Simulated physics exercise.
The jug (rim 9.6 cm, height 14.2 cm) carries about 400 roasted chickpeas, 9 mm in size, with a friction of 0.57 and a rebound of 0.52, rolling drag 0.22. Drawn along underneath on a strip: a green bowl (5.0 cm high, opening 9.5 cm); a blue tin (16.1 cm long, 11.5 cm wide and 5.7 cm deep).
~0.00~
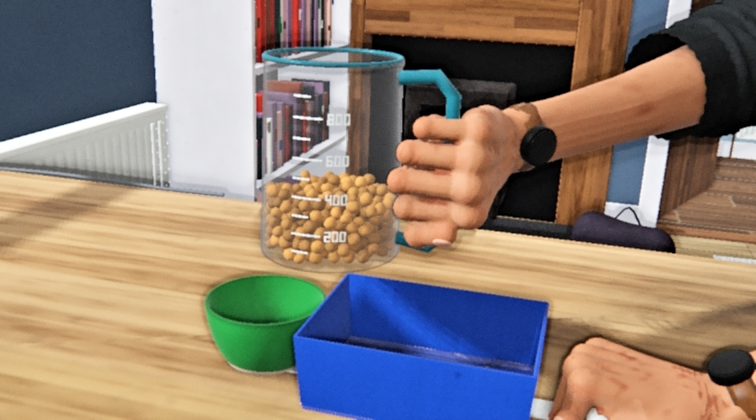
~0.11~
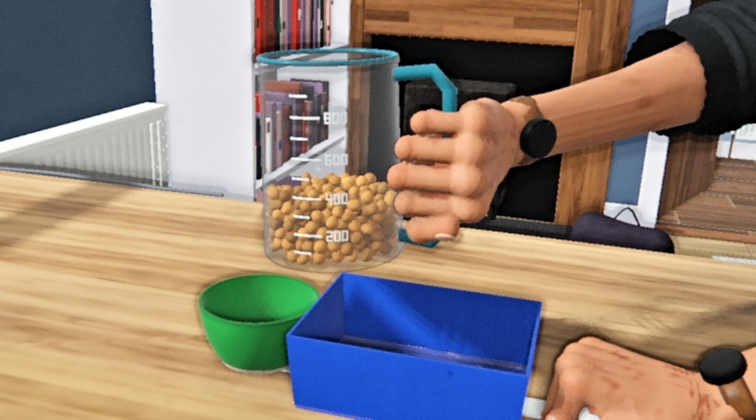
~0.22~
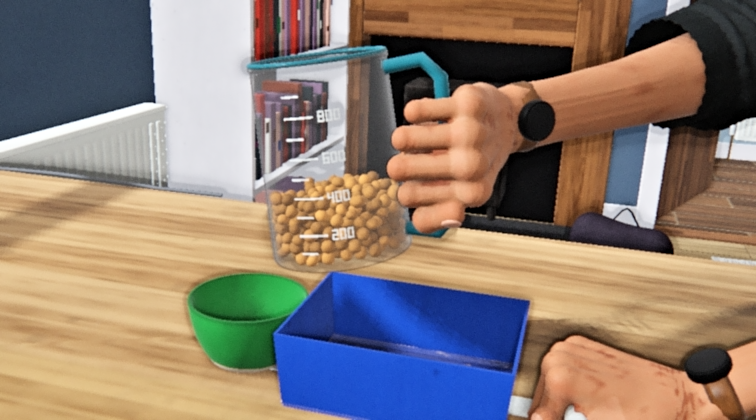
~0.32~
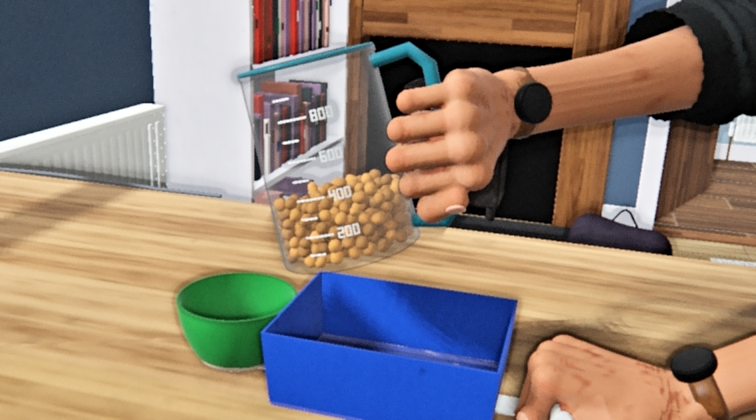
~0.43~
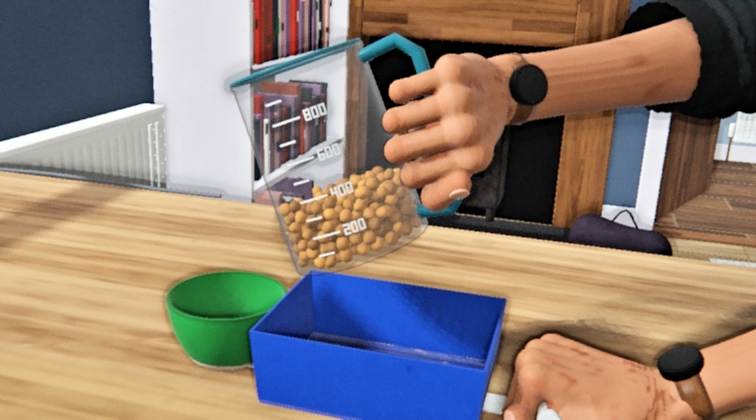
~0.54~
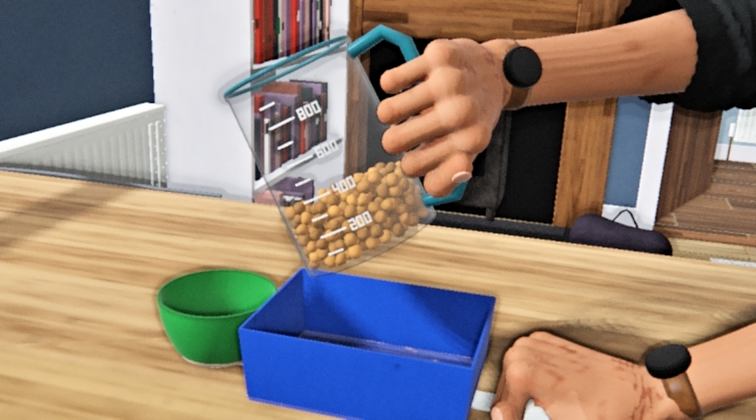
The video shows a hand holding a clear jug of roasted chickpeas above a wooden table and tilting it steadily to the left, while a green bowl and a blue tin slide left across the tabletop beneath it.
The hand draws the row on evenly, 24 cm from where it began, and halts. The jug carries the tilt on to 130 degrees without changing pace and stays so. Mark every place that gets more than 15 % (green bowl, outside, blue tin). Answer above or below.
Green bowl below, outside below, blue tin above.
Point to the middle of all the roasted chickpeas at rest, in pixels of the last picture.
At about (165, 326).
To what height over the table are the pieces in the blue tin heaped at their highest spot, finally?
About 3.5 cm.
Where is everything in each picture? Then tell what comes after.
In the first frame, jug at (333, 99); tilt 0 degrees; dishes slid 0.0 cm; lip at (271, 53); top of the load at (369, 180); green bowl at (266, 298); blue tin at (429, 318).
In the second frame, jug at (329, 97); tilt 3 degrees; dishes slid 0.5 cm; lip at (266, 56); top of the load at (343, 181).
In the third frame, jug at (322, 95); tilt 9 degrees; dishes slid 1.4 cm; low side left; lip at (256, 64); top of the load at (334, 181).
In the fourth frame, jug at (314, 93); tilt 16 degrees; dishes slid 2.3 cm; low side left; lip at (247, 74); top of the load at (395, 180).
In the fifth frame, jug at (306, 93); tilt 22 degrees; dishes slid 3.1 cm; low side left; lip at (240, 84); top of the load at (370, 177).
In the sixth frame, jug at (299, 92); tilt 29 degrees; dishes slid 4.0 cm; low side left; lip at (234, 95); top of the load at (402, 170); green bowl at (218, 292); blue tin at (375, 312). It turns about 60 degrees a second.
After 1.39 s, tilt 80 degrees; jug 100 %; middle of all pieces on or above the table near (385, 185).
After 2.10 s, tilt 122 degrees; jug 80 %, blue tin 20 %; middle of all pieces on or above the table near (322, 216).
Then, at 2.75 s, tilt 130 degrees; blue tin 100 %; middle of all pieces on or above the table near (181, 329).
Then, at 3.37 s, tilt 130 degrees; blue tin 100 %; middle of all pieces on or above the table near (162, 326).
In the end, at 3.6 s, jug 0 %, blue tin 100 %, green bowl 0 %, outside 0 %.
